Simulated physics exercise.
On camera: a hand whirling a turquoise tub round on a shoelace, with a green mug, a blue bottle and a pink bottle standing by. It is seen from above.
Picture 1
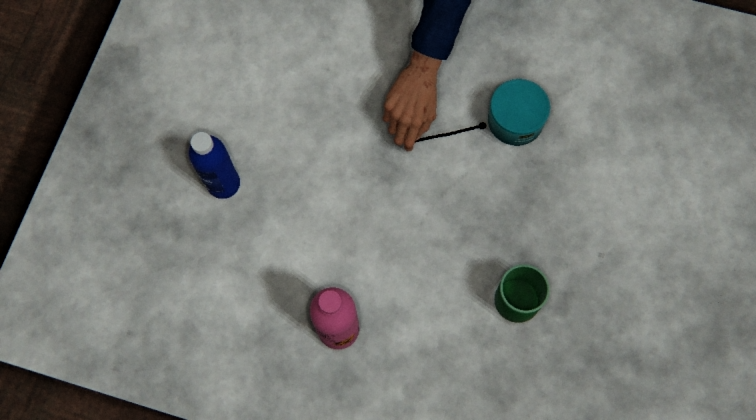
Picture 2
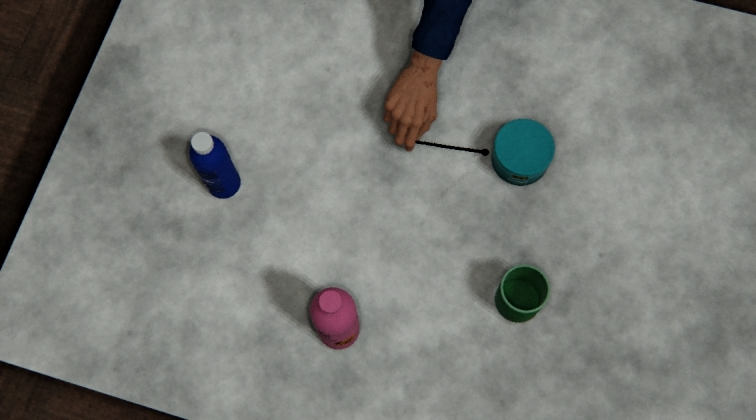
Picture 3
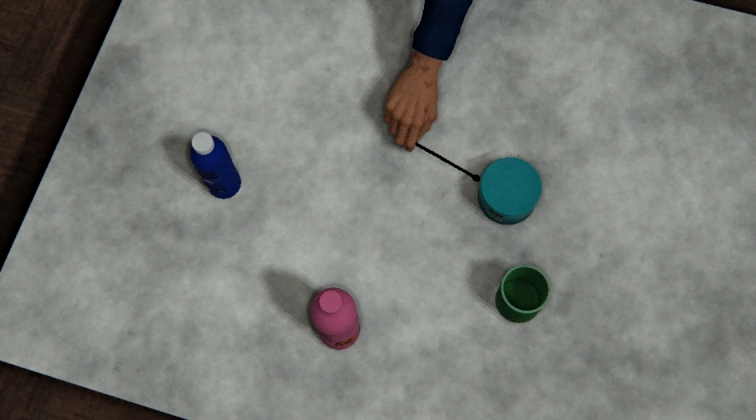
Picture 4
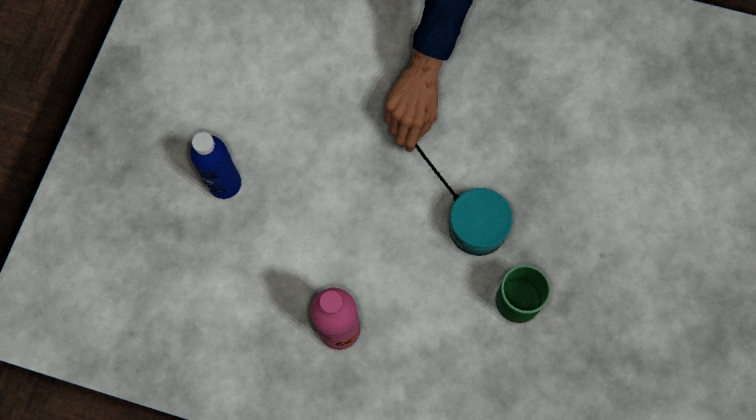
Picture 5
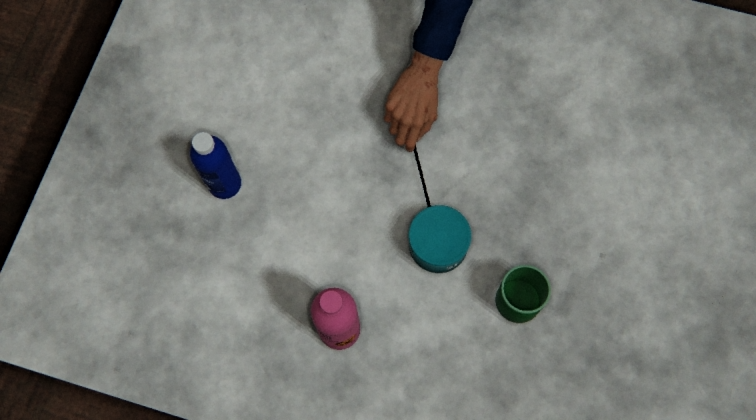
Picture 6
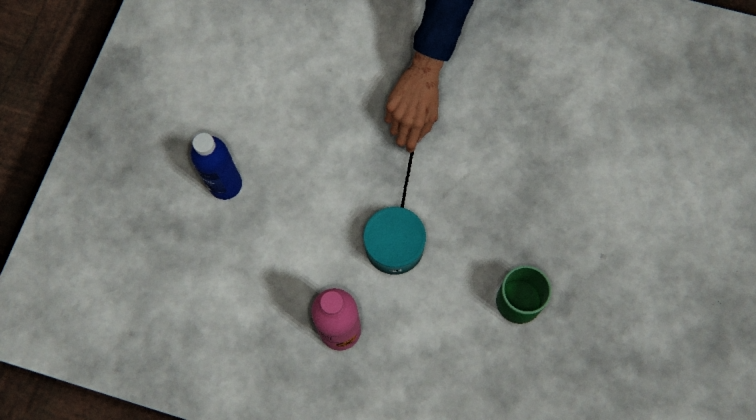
At the start, a hand at the top holds a dark cord tied to a turquoise tub on its right, with a blue bottle, a pink bottle and a green mug standing around. The tub swings clockwise, down past the mug, then leftward below the hand until it is just above the pink bottle.
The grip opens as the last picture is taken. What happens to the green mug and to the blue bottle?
As it turns out, the green mug escapes it and the blue bottle is struck.
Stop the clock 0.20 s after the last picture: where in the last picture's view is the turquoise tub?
Close to (241, 197).
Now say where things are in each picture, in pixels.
The first frame shows turquoise tub (521, 106); green mug (525, 288); blue bottle (201, 141); pink bottle (330, 301).
The second frame shows turquoise tub (525, 146).
The third frame shows turquoise tub (511, 186).
The fourth frame shows turquoise tub (482, 217).
The fifth frame shows turquoise tub (440, 235).
The sixth frame shows turquoise tub (395, 236); green mug (527, 289); blue bottle (203, 142); pink bottle (332, 302); going round clockwise.
Then, 0.08 s later than the last view, tub near (312, 216).
Then, 0.20 s later than the last view, tub near (241, 197); blue bottle pushed aside.
Finally, tub near (229, 199); blue bottle knocked over. The green mug stays untouched and the blue bottle gets hit.
